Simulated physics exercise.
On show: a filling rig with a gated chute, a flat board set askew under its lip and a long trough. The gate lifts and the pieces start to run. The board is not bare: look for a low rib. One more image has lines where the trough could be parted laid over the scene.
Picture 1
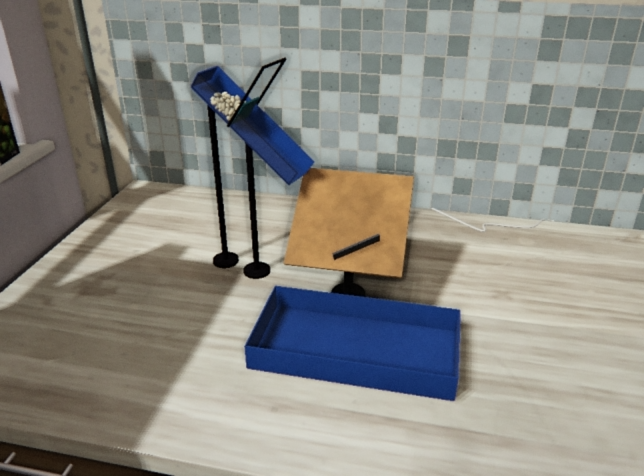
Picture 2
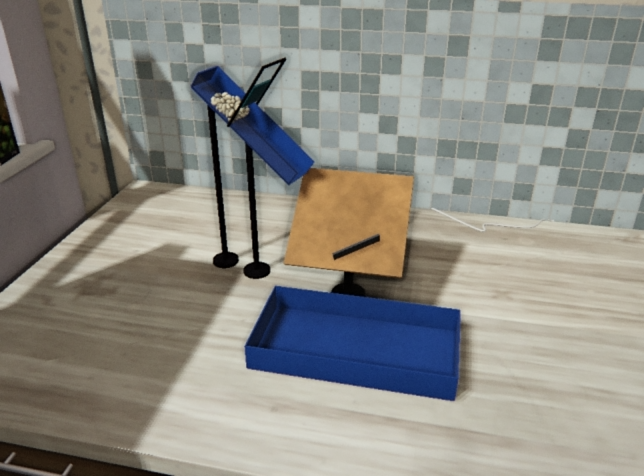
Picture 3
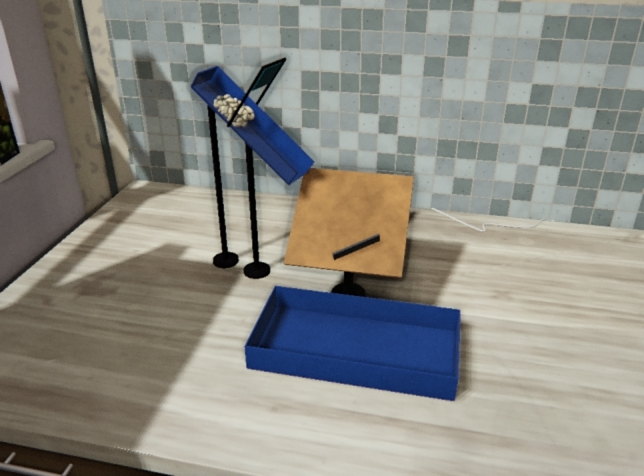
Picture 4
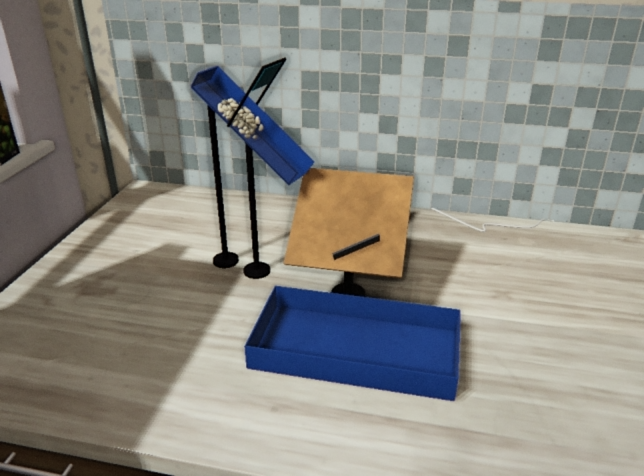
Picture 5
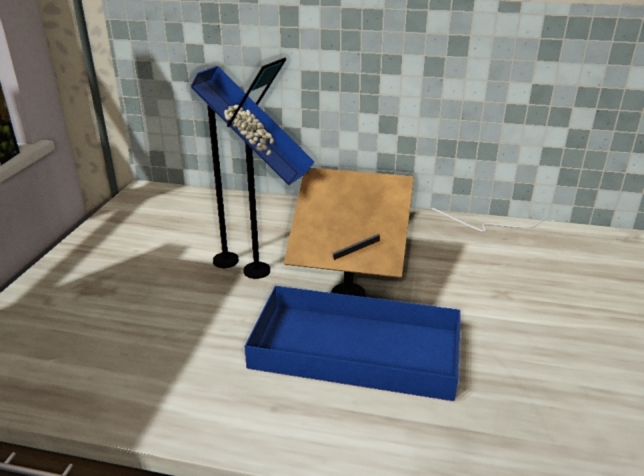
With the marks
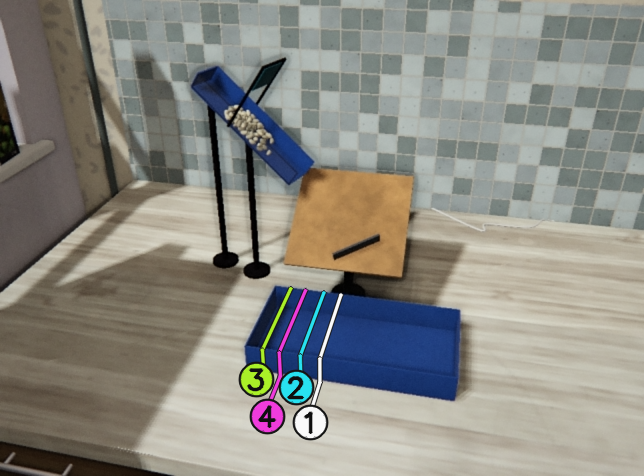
A blue chute on two thin black stands holds a clump of small white beans at its upper left end, seen from slightly above on a pale wood-grain counter before grey-green mosaic tiles. Below its lip sits a tilted tan board with a short dark rib, behind an empty long blue trough. A dark-framed gate lifts, and the beans slide down the chute, spreading into a longer streak, while the view stays still.
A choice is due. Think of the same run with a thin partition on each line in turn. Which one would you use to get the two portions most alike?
Take 2.
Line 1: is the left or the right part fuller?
More lands on the left.
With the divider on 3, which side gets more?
More lands on the right.
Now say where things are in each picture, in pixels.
In the first picture, load behind the gate at (231, 105), white beans; lip of the chute at (297, 180), sloping fairly steeply.
In the second picture, middle of the board at (350, 219), tilted fairly steeply; middle of its low edge at (342, 270); of its high edge at (358, 172).
In the third picture, front corners of the trough at (245, 346) and (458, 378), empty; front of the load at (244, 125).
In the fourth picture, middle of the load at (241, 116); its front at (255, 137), about a quarter of the way to the lip; rib from (380, 234) to (333, 254).
In the fifth picture, middle of the load at (249, 128); its front at (269, 153), about half of the way to the lip.
On the marked copy, line 1 crosses the front rim at (320, 357); line 2 crosses the front rim at (300, 354); line 3 crosses the front rim at (262, 349); line 4 crosses the front rim at (279, 351).
For line 1, of what is caught, nearly all on the left of the divider, a small part on the right.
For line 2, of what is caught, about two thirds on the left of the divider, about a third on the right.
For line 3, of what is caught, a small part on the left of the divider, nearly all on the right.
For line 4, of what is caught, about a quarter on the left of the divider, most on the right.
